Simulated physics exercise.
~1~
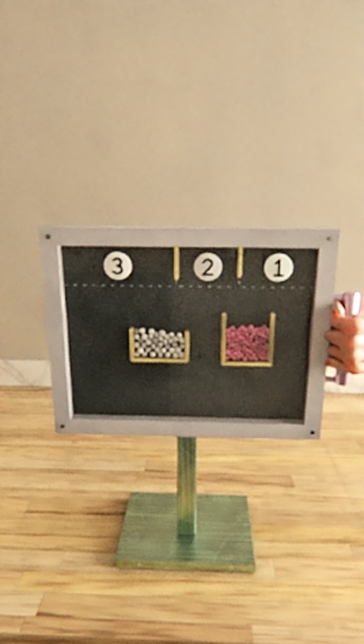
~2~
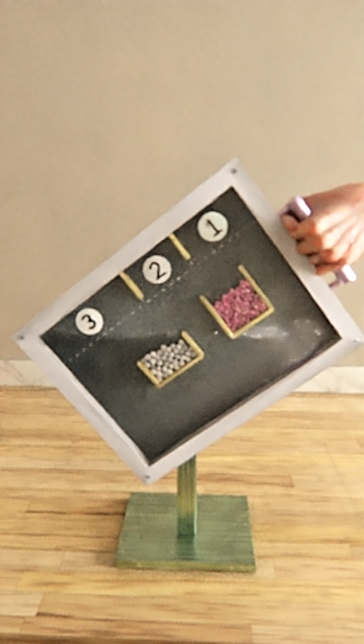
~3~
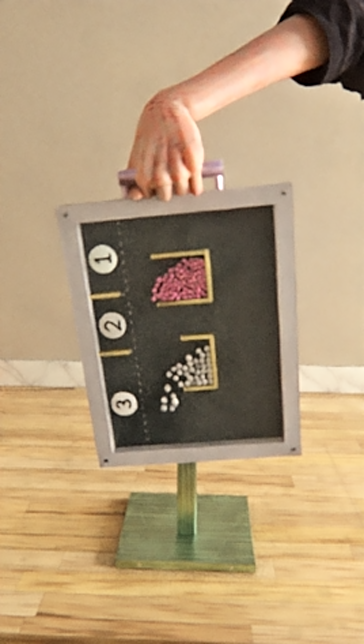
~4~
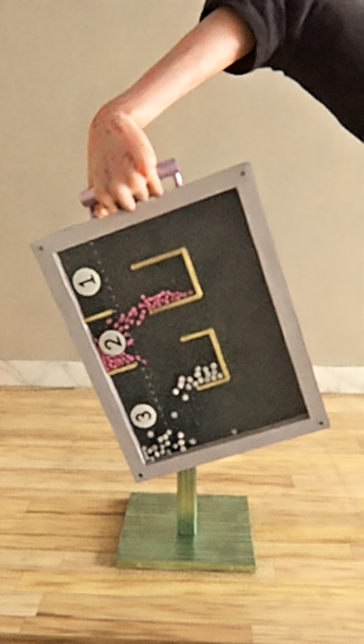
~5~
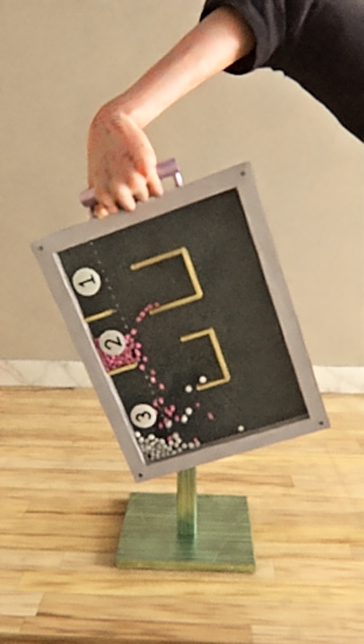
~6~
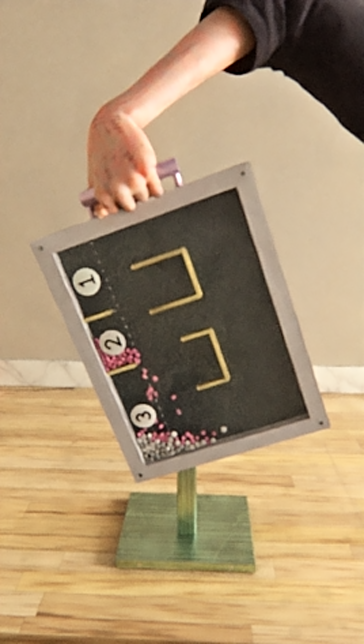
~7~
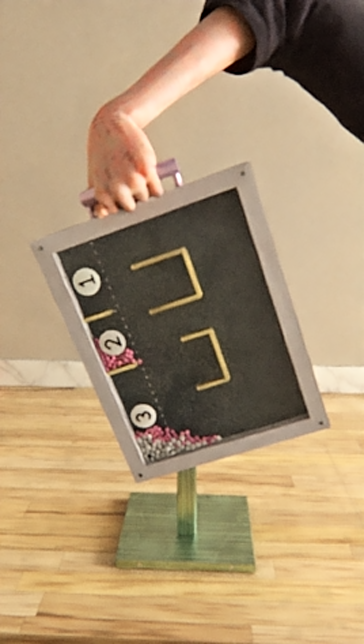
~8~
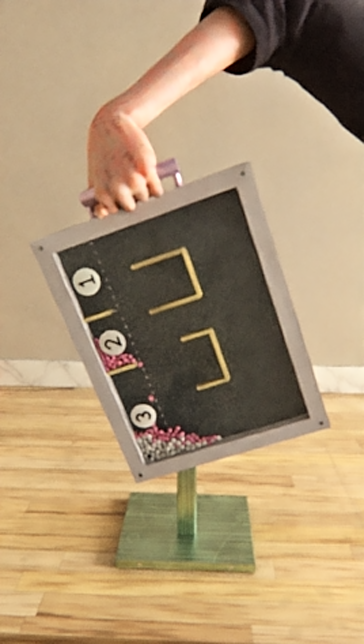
A hand turned an upright framed board anticlockwise past a quarter turn, and white and pink beads spilled leftward from two small trays, leaving some pink ones in the middle numbered pocket and a mixed pile at the bottom, around pocket three.
